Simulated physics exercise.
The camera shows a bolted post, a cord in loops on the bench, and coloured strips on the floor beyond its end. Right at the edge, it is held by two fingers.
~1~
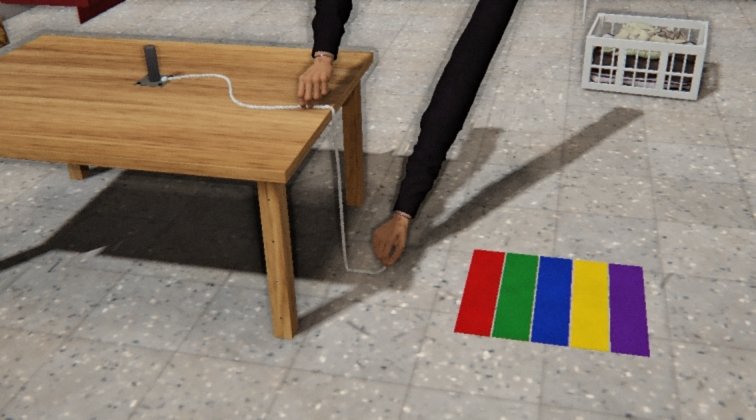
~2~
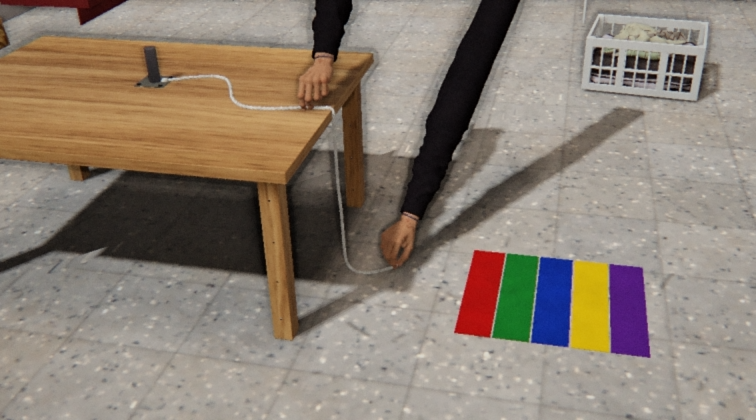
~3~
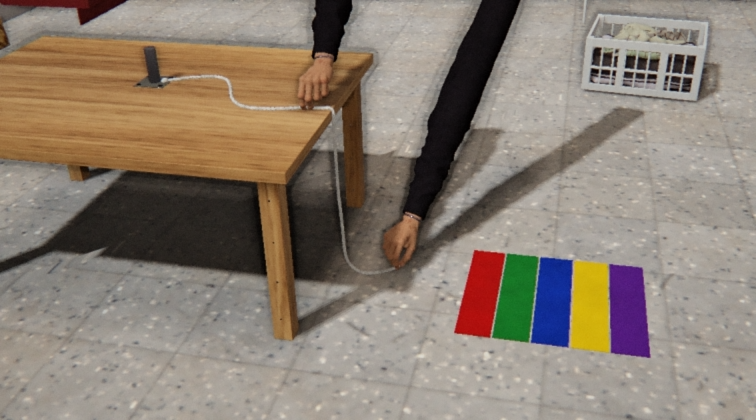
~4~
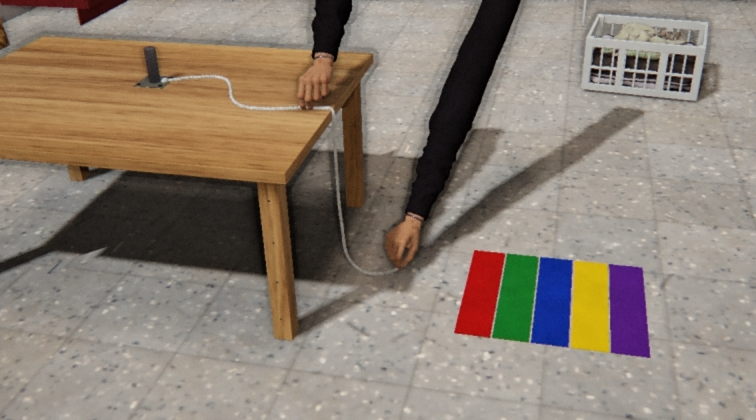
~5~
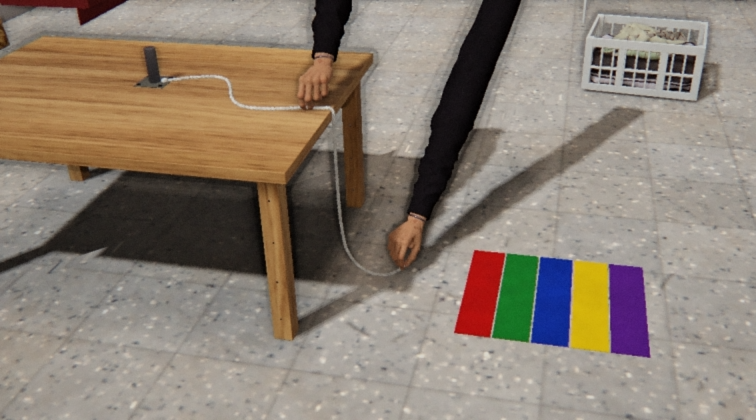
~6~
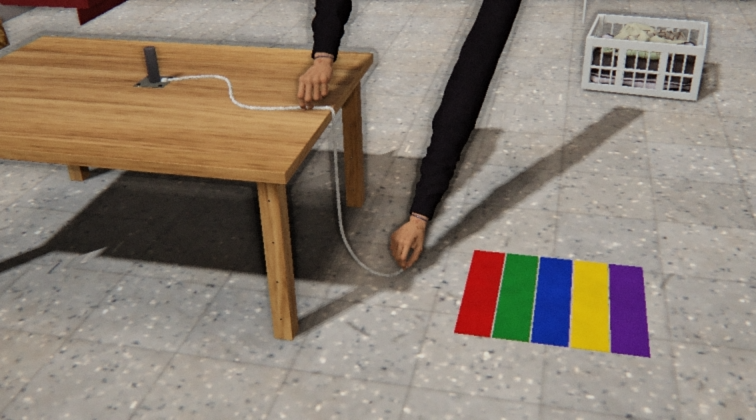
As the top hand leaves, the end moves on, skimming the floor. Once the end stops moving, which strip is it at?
It is at the blue strip.
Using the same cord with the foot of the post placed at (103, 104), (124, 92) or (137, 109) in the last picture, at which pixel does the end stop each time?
Try 1 about (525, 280), try 2 about (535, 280), try 3 about (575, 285).
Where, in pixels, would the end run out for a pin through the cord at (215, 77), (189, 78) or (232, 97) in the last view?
Per try (px, approx.): (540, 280); (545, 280); (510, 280).
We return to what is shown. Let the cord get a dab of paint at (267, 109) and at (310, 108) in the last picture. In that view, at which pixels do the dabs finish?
Around (317, 102); the other one around (354, 122).
Soon after, end near (479, 274); over red.
Then, end near (525, 279); over green.
At full stretch, end near (554, 282); over blue. It gets as far as the blue strip.
